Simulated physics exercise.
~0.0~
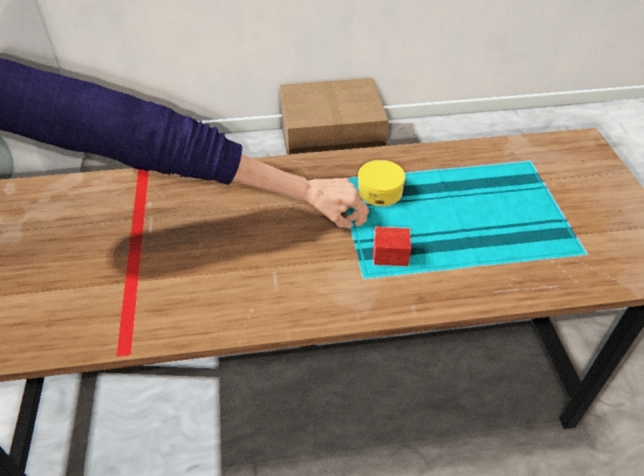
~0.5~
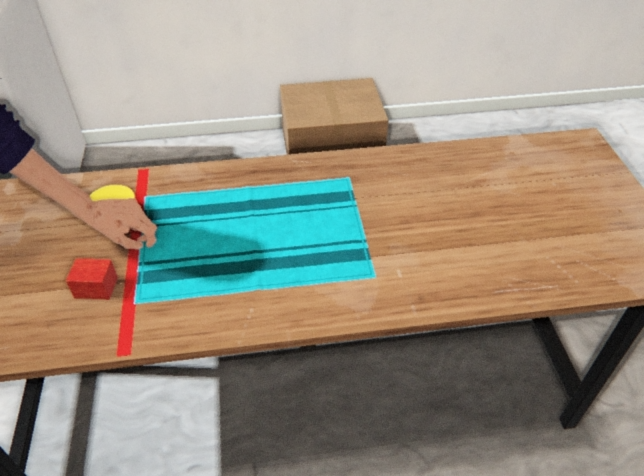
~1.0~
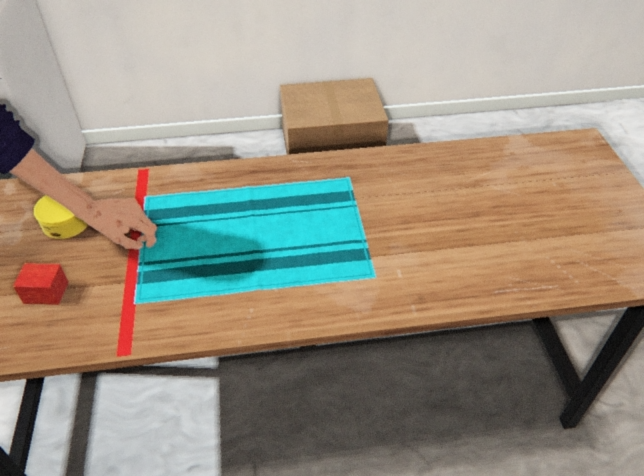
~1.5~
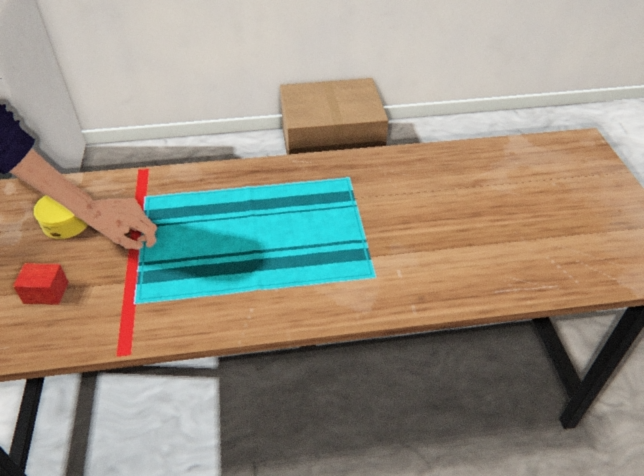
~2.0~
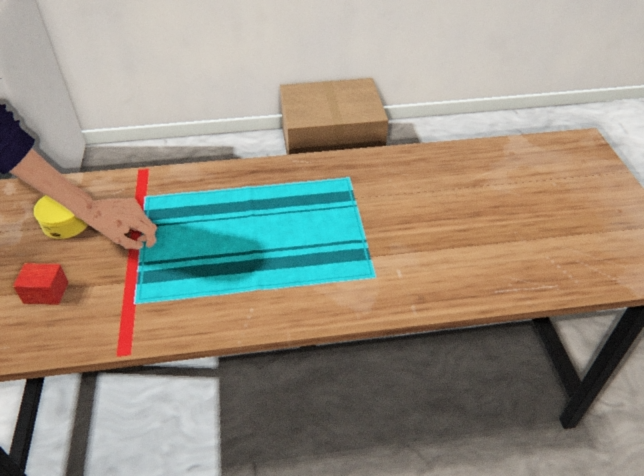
At first, a hand in a dark purple sleeve grips the left edge of a turquoise striped tea towel on a wooden table, with a yellow tub and a red block resting on it near that edge. The arm pulls the towel left toward a red tape line, carrying both objects along. The towel stops with its hem at the tape, and the tub and block slide off the front, past the line. They travel a little farther left over the bare wood. Finally, both sit still left of the tape while the hand stays at the towel's edge.
